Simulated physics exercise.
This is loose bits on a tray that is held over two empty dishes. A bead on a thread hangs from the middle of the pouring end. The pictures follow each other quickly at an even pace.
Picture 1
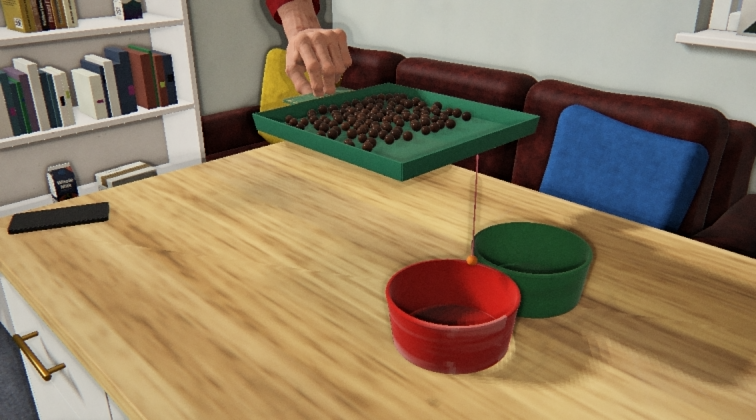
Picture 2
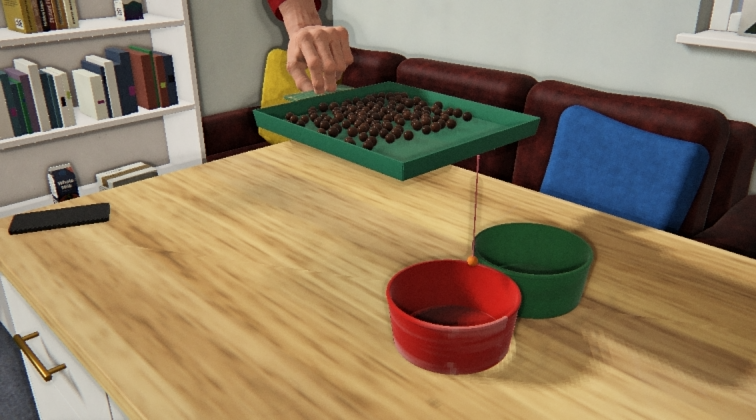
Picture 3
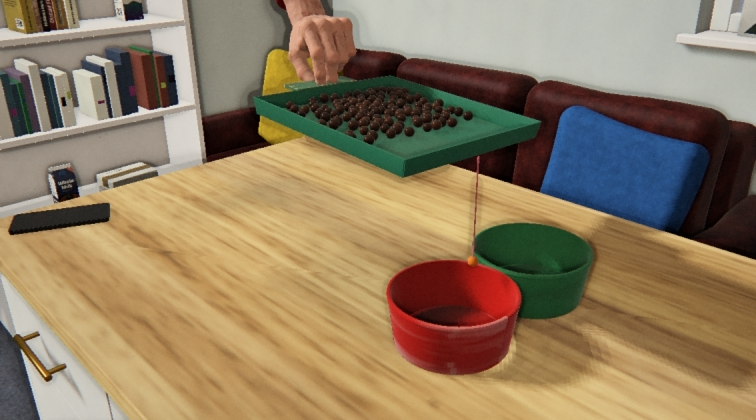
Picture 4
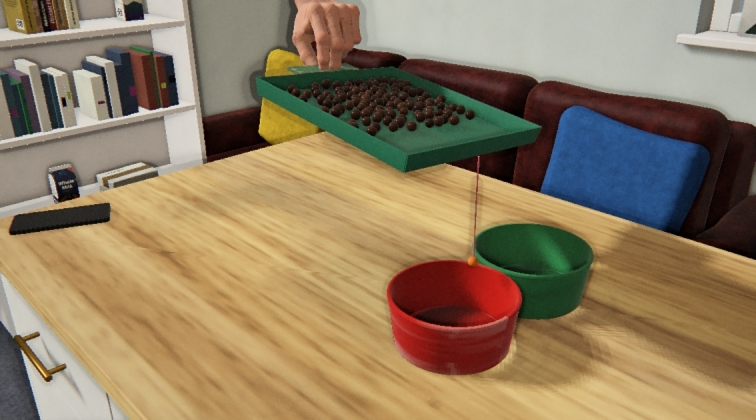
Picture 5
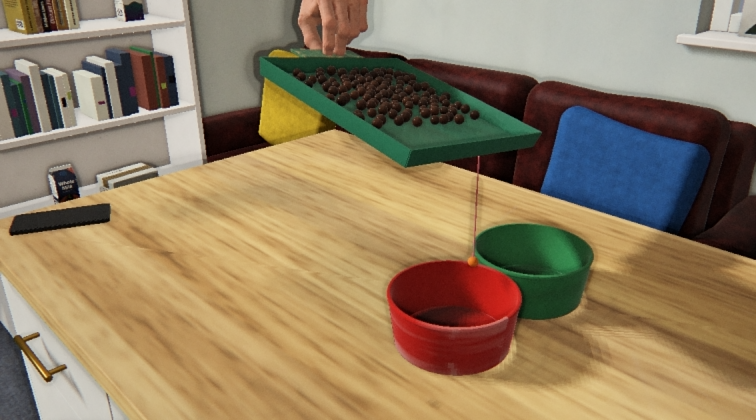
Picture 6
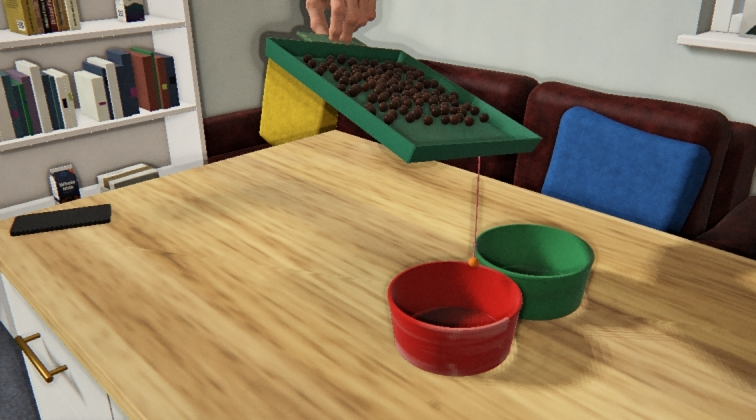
Living room table, a hand raising the far left end of a green tray, chocolate balls shifting, above red and green dishes.
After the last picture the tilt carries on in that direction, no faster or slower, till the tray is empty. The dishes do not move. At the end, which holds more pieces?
The right one ends fuller.
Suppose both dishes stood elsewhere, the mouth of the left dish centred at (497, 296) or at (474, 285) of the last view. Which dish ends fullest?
At the first place the right dish, at the second right.
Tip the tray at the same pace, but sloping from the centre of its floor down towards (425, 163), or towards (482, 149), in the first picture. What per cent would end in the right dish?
First some 0, then 50 per cent.
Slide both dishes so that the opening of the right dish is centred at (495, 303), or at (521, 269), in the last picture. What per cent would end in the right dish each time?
First some 0, then 70 per cent.
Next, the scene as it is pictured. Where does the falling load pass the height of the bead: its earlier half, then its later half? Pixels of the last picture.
The first part at (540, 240); the rest at (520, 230).
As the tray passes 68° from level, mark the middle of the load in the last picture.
Near (512, 149).
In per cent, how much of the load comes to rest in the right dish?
Some 100 per cent.
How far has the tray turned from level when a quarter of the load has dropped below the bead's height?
Roughly 75°.
Soon, tray tipped steeply; about two thirds on the tray; about a quarter in the right dish; a stray few outside both; a small part in the air.
A while on, tray tipped past a quarter turn; a small part on the tray; most in the right dish; a small part outside both; a small part in the air.
Towards the end, tray tipped past a quarter turn; nearly all in the right dish; a small part outside both.
Finally, tray tipped past a quarter turn; none in the left dish; nearly all in the right dish; a small part outside both.
